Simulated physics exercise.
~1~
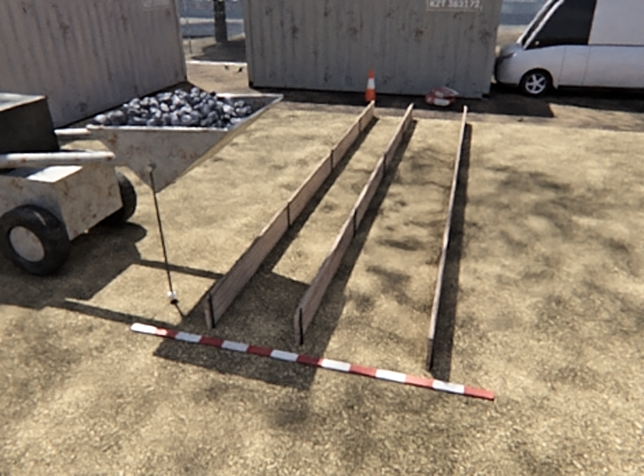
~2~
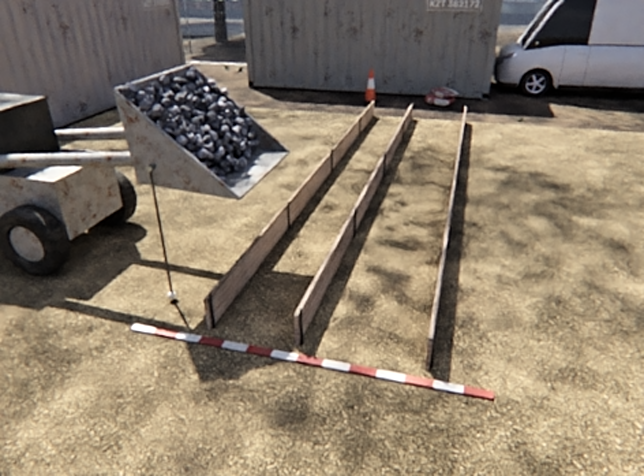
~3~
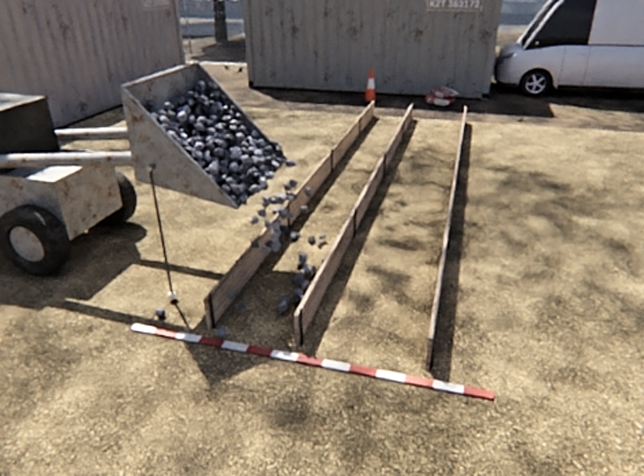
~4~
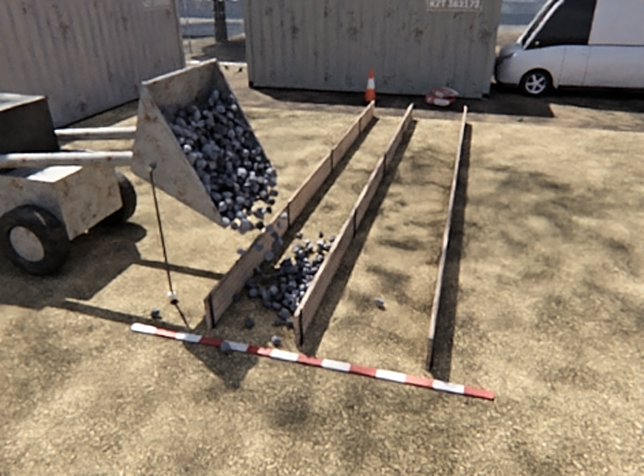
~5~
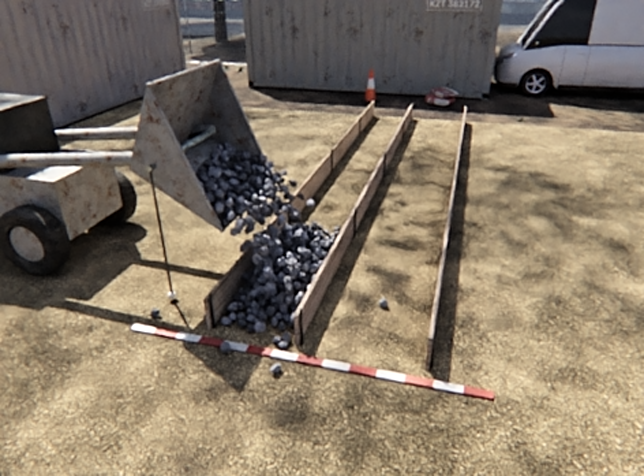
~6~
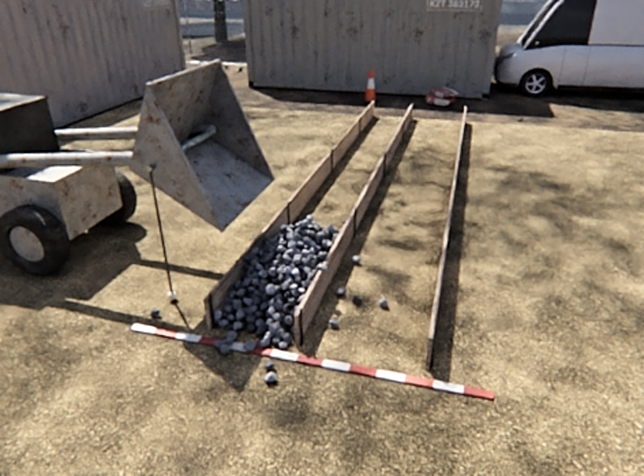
A grey loader with black wheels stands at the left of a sandy yard, seen from above, its bucket full of dark grey stones. Three long wooden planks run away to its right behind a red and white banded pole, with grey containers, an orange cone and a white van beyond. The bucket tips down to the right, and the stones slide to its lip and spill between the two nearest planks. The heap grows as the bucket empties. Finally the bucket hangs tilted and empty above the pile, with a few stones scattered outside the planks.
